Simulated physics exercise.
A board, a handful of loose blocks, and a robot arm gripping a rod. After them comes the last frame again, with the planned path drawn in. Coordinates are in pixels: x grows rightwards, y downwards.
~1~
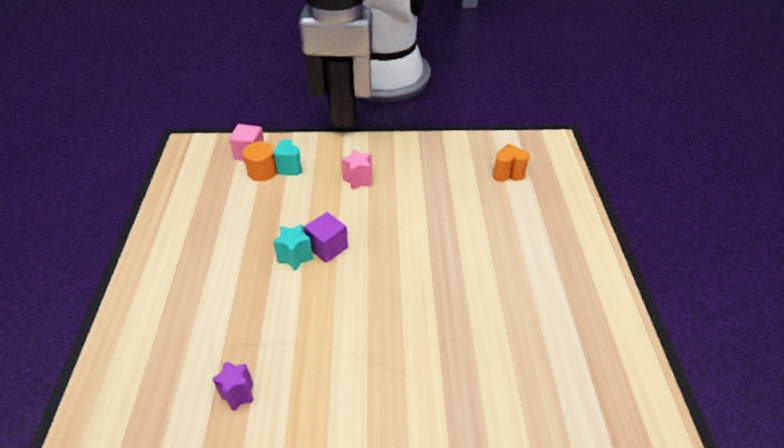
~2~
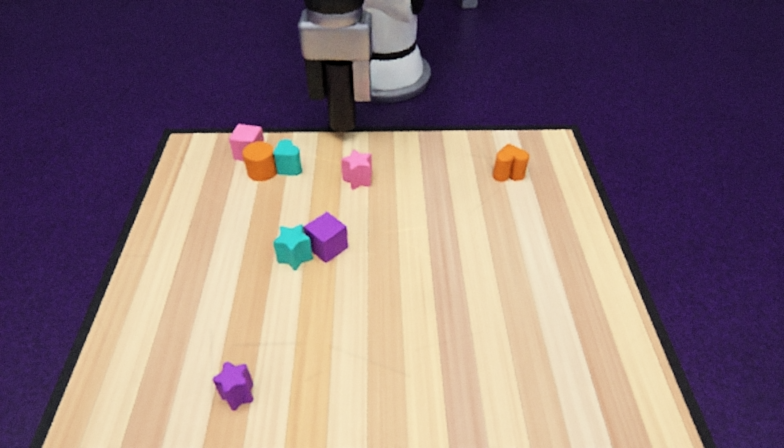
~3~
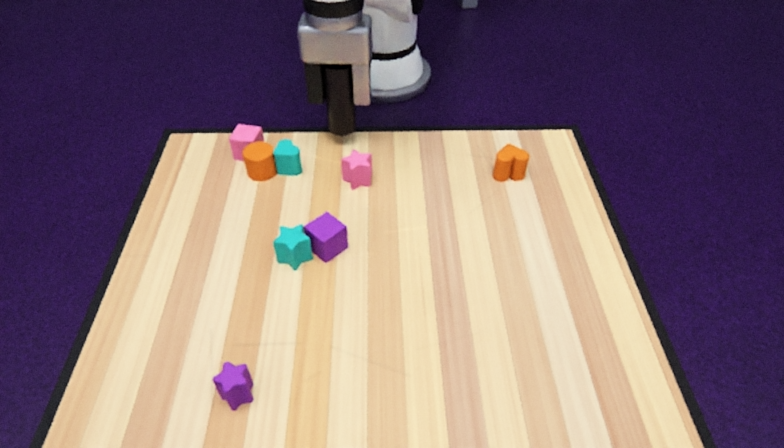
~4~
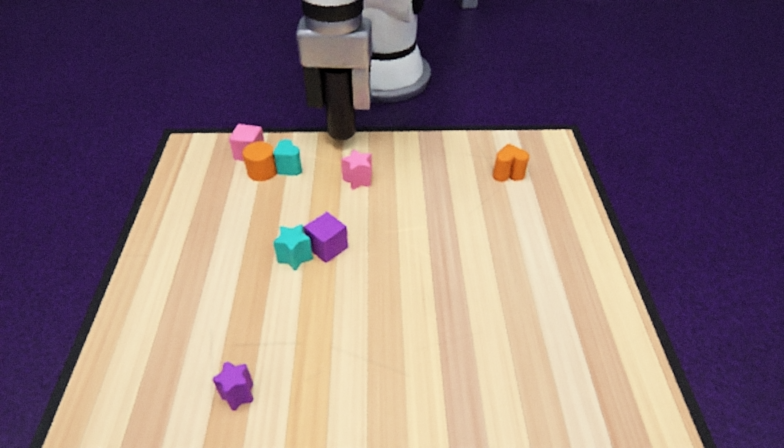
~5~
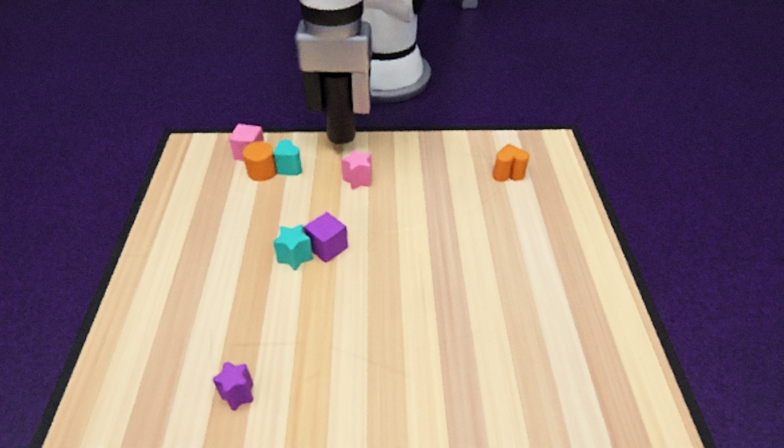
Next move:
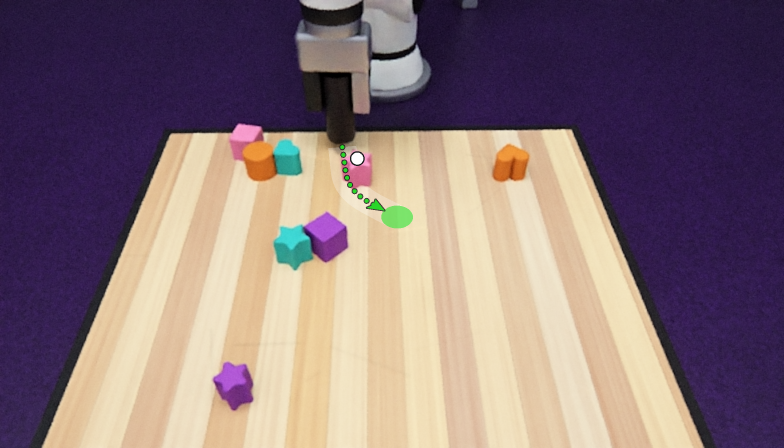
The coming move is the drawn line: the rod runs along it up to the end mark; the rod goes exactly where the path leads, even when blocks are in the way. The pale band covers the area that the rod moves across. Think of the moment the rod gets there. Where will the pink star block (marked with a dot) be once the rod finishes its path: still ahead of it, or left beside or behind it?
The rod still drives it.
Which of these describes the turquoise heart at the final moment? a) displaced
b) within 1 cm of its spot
Answer: B.
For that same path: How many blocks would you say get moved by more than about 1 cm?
I count one.
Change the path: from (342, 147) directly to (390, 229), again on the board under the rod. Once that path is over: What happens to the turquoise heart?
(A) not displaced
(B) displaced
Answer: A.
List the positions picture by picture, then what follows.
Rod's lower end at (343, 120); turquoise heart at (286, 148); pink star block at (357, 159), in the first picture.
Rod at (343, 124); blocks still, in the second picture.
Rod at (342, 128); blocks still, in the third picture.
Rod at (342, 132); blocks still, in the fourth picture.
Rod at (341, 136); turquoise heart at (286, 148); pink star block at (357, 159), in the fifth picture.
Drawn move, from (342, 147) by way of (346, 173) and (362, 198) to (397, 217); the dot is on the pink star block.
What follows on the original path. One third of the way, rod at (345, 162); pink star block at (362, 165).
Two thirds of the way, rod at (363, 188); pink star block at (385, 188).
At the end, rod at (397, 206); turquoise heart still; pink star block at (422, 207).
